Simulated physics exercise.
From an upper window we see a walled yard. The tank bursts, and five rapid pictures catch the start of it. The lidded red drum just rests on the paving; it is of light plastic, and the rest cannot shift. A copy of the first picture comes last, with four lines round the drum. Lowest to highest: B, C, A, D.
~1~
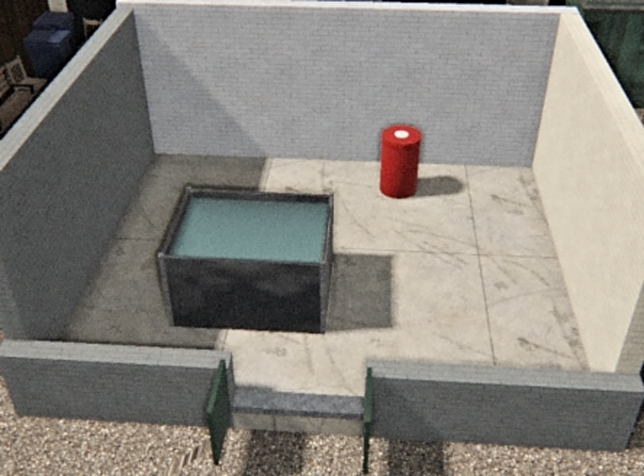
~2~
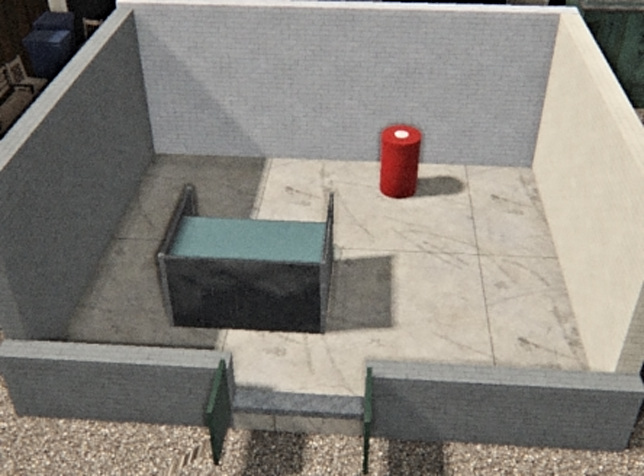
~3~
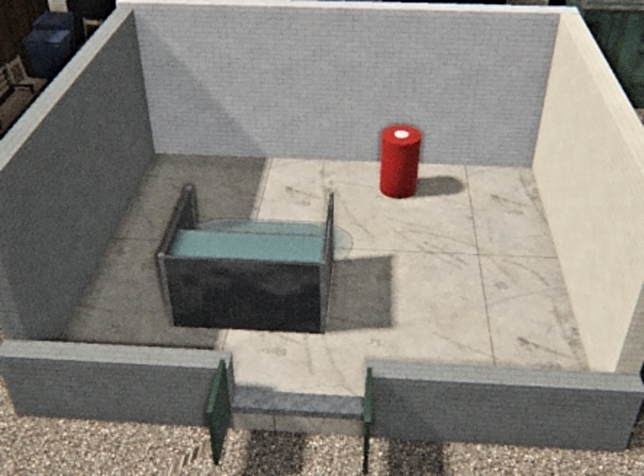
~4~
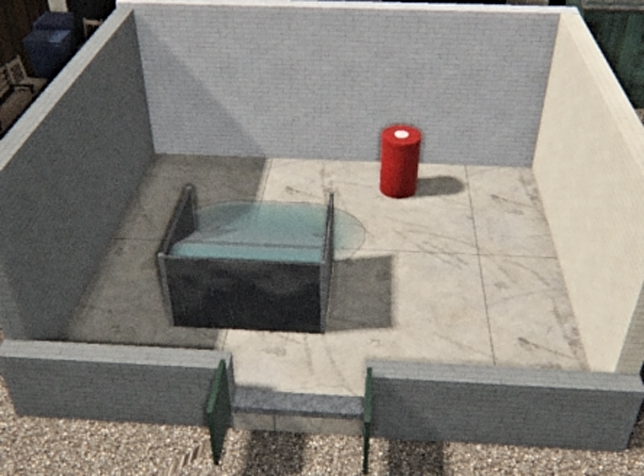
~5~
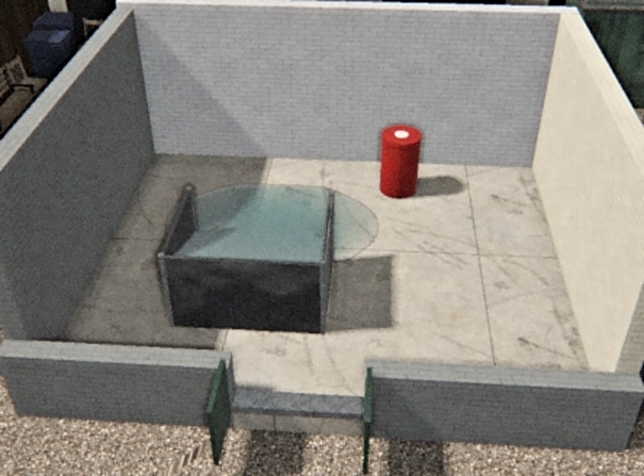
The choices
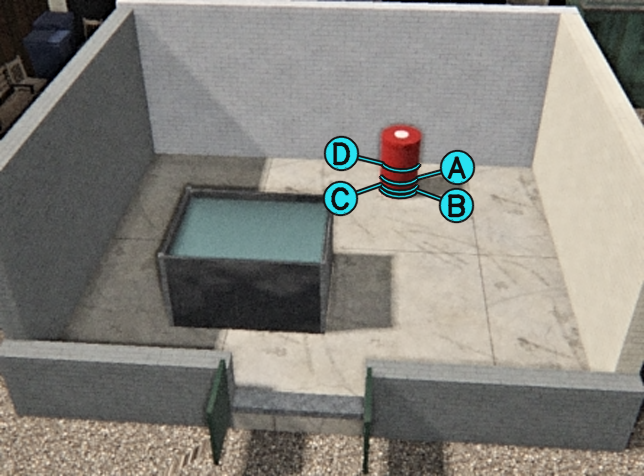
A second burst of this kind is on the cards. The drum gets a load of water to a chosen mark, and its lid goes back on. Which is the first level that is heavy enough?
I would pick level D.
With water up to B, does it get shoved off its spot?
Yes.
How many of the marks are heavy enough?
One.
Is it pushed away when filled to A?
Yes.
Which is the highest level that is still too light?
That is level A.
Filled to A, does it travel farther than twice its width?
No.
On the marked copy, A at (399, 184); B at (398, 196); C at (399, 192); D at (400, 170); from the bottom up B, C, A, D.
Choosing A, it is pushed about half its own width away.
Choosing B, it is pushed about 5 times its own width away.
Choosing C, it is pushed about 4 times its own width away.
Choosing D, it does not move.
